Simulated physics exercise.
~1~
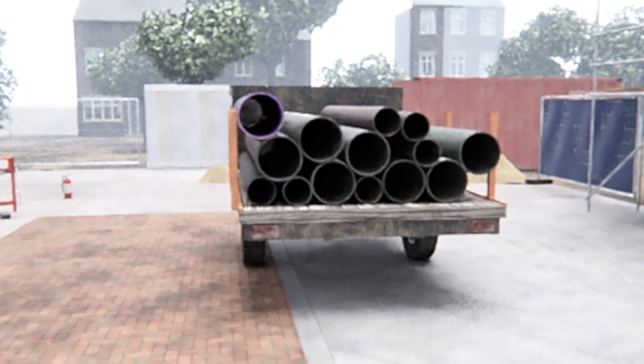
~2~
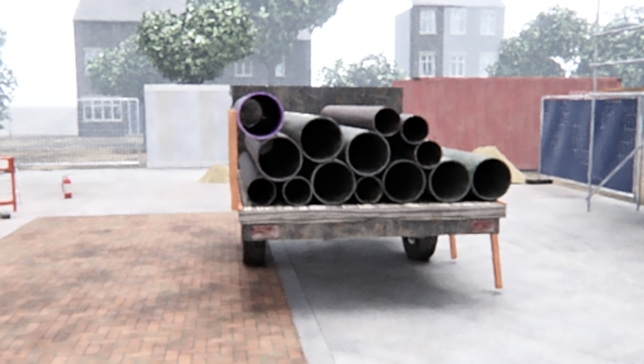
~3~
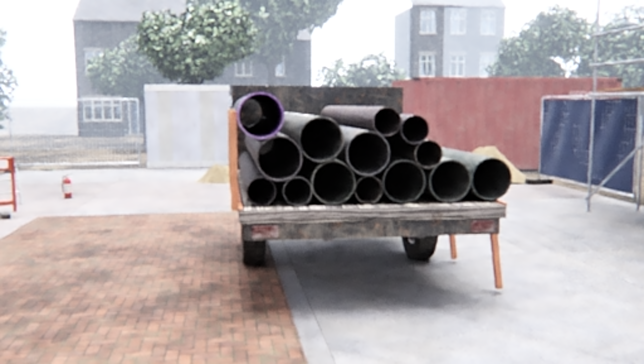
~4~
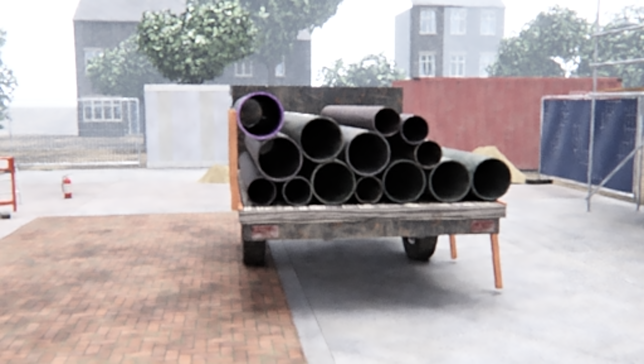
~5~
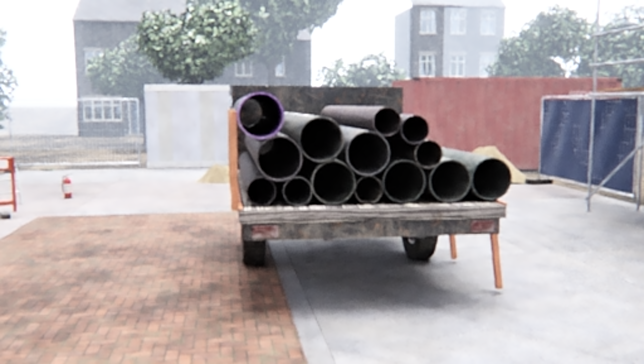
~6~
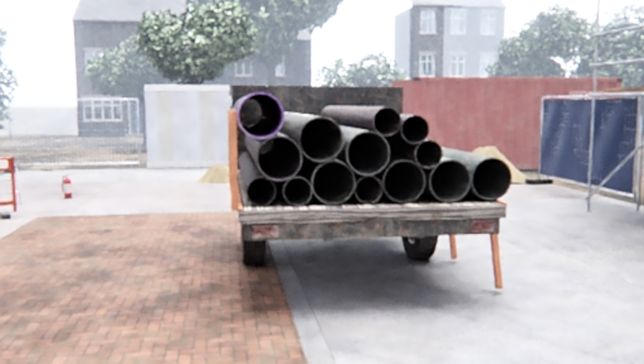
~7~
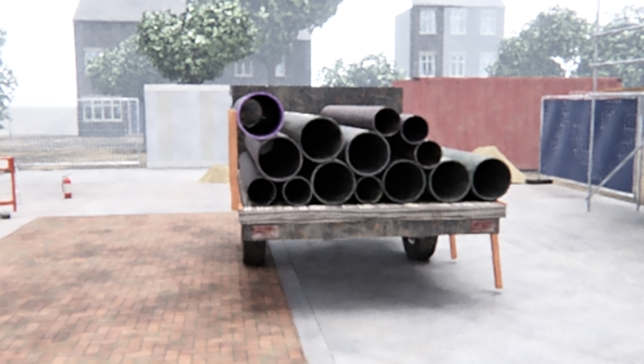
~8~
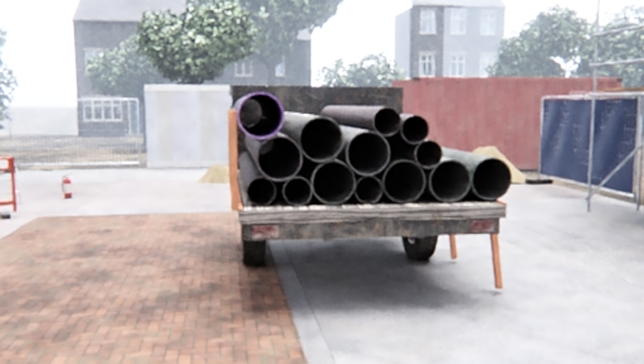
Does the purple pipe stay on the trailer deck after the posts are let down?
Yes, the purple pipe stays aboard. It is still resting on top of other pipes at the left side of the stack at the end.
